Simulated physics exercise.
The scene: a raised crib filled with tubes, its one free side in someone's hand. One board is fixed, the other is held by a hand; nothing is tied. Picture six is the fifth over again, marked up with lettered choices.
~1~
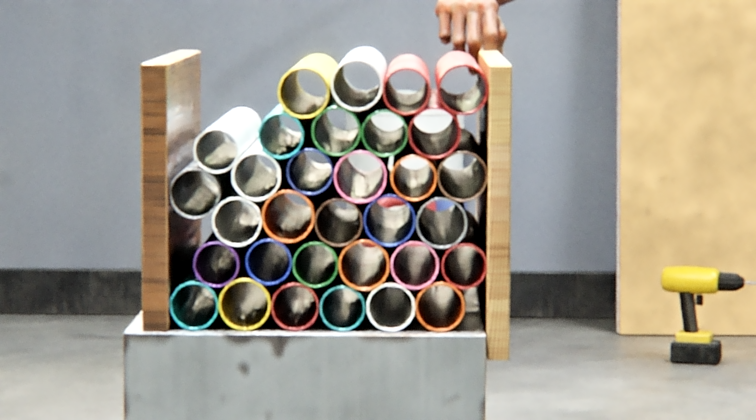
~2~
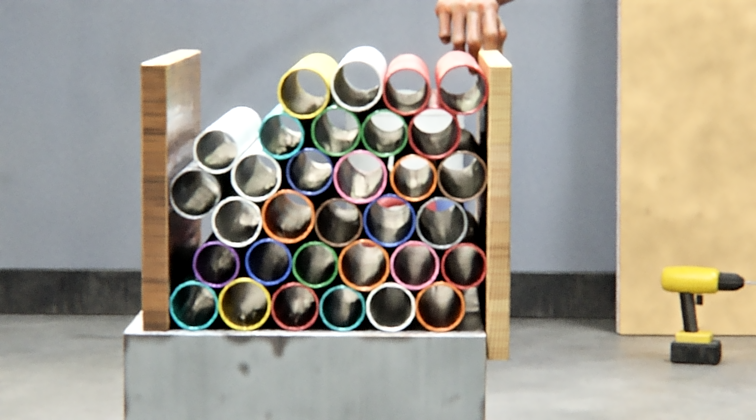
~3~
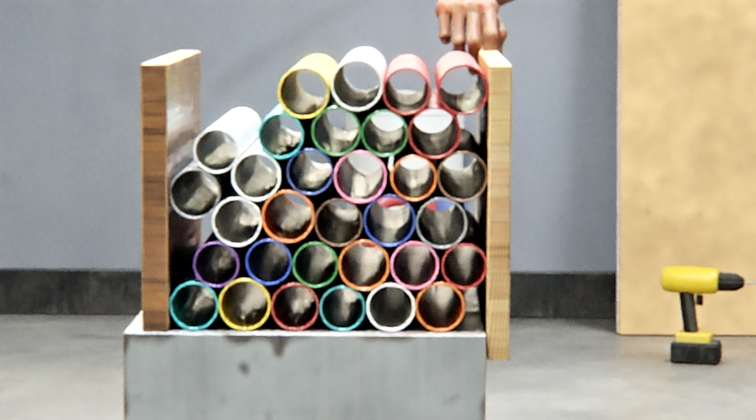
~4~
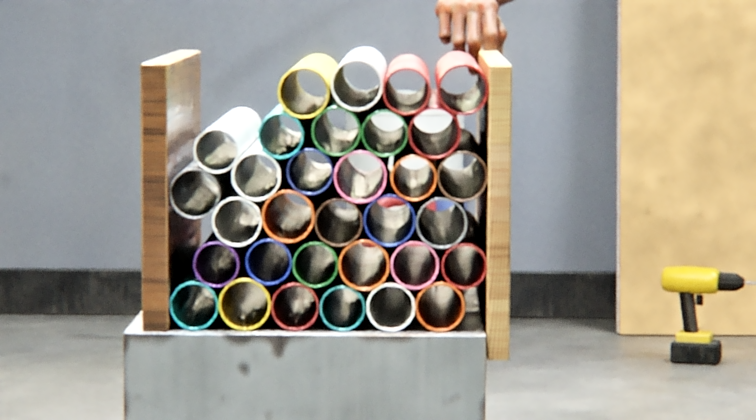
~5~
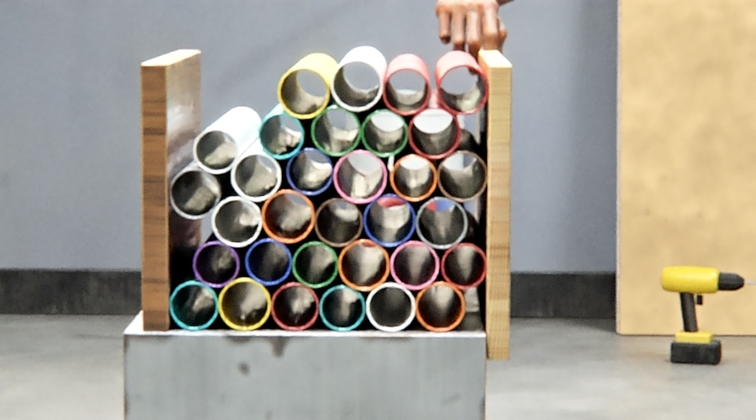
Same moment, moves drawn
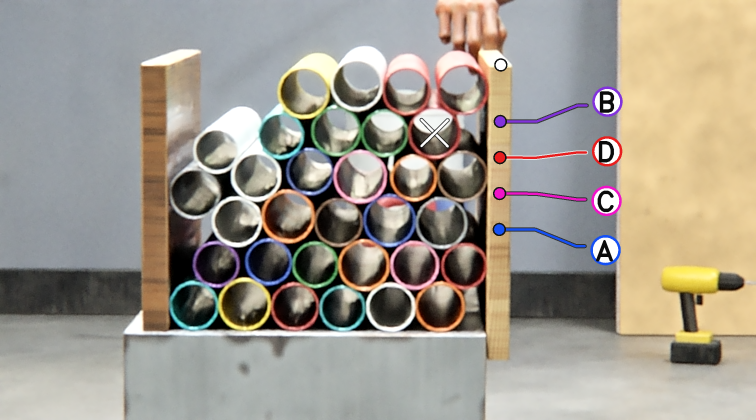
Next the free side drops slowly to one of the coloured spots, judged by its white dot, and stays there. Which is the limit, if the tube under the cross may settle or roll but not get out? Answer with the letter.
Mark C is as low as it can go.
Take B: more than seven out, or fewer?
It loses fewer than seven.
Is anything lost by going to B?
At B: No.
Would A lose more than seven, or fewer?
It loses fewer than seven.
On the marked copy, A at (499, 229); B at (500, 121); C at (500, 193); D at (500, 157); the cross at (435, 133); the white dot at (501, 65).
Following C. Soon after the start, top of the board (488, 127).
Later, top of the board (488, 192).
In the end, top of the board (488, 192), one out over the board, the crossed one still inside.
As for the rest, A lets the crossed one out; B keeps the crossed one inside; D keeps the crossed one inside.
